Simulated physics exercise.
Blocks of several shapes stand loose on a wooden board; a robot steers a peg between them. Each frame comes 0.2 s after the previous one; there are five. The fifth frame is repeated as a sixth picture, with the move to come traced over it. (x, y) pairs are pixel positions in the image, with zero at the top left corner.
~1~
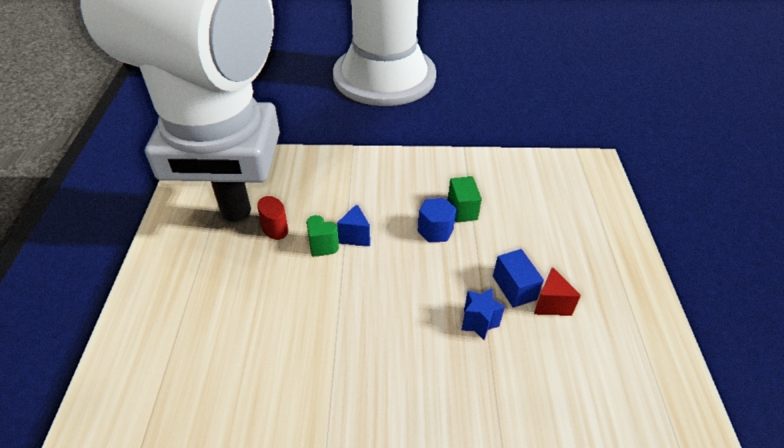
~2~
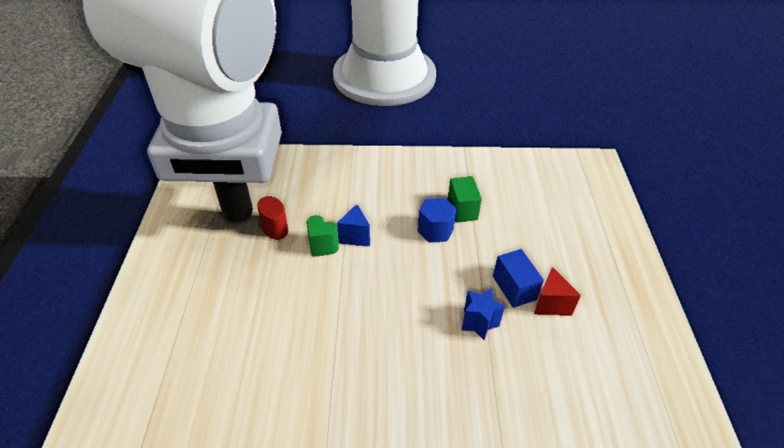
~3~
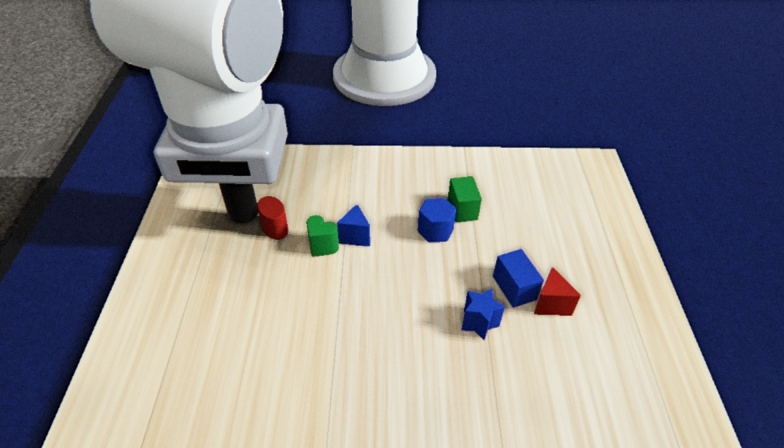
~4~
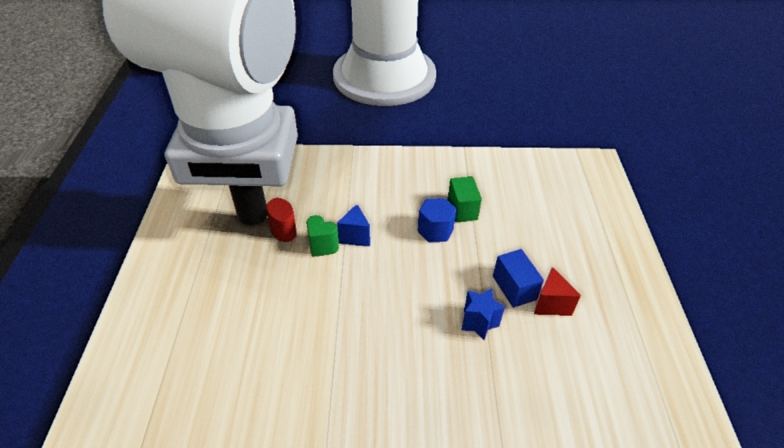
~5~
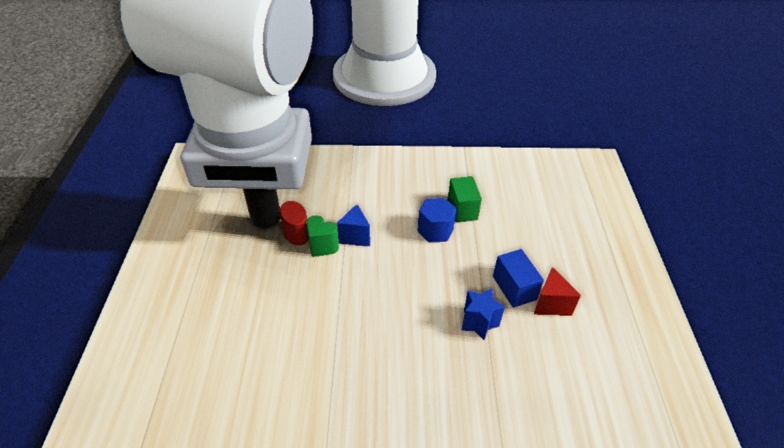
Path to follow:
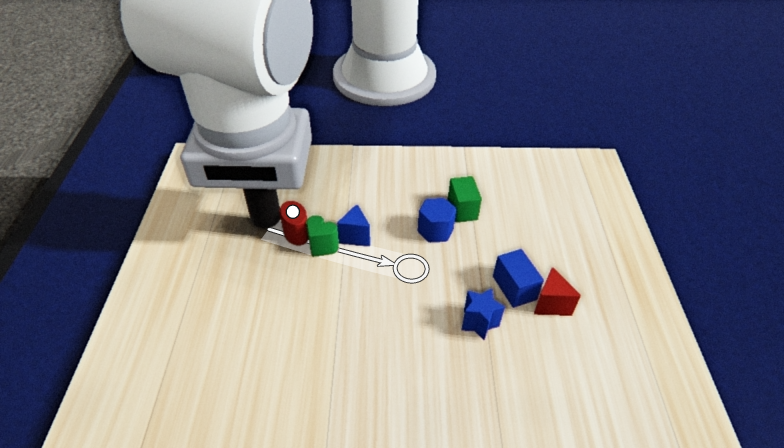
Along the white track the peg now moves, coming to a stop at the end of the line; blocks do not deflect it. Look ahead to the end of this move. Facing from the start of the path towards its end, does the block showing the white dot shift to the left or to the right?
Sideways, to the left.
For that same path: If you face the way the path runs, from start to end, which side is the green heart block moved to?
It goes right.
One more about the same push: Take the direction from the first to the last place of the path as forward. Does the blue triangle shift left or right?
It is pushed towards the left-hand side.
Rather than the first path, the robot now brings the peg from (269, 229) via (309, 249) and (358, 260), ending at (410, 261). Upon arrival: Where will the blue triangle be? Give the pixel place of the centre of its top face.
(384, 216)
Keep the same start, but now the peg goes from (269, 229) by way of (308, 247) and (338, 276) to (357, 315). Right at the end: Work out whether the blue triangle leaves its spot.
At the end of the path, it will have moved.
The drawn path runs straight from (269, 229) to (411, 268); the dot is on the red oval.
On the path given first. One third of the way, peg (313, 233); red oval (341, 224); green heart block (360, 244), turned 45° clockwise; blue triangle (368, 220), turned 75° anticlockwise.
Two thirds of the way, peg (362, 246); red oval (393, 232), turned 25° anticlockwise; green heart block (382, 254); blue triangle (404, 217), turned 95° anticlockwise.
At the end, peg (412, 258); red oval (441, 235), turned 60° anticlockwise; green heart block (405, 270), turned 205° clockwise; blue triangle (410, 216), turned 120° anticlockwise; blue six-sided block not moved; blue oblong block not moved.
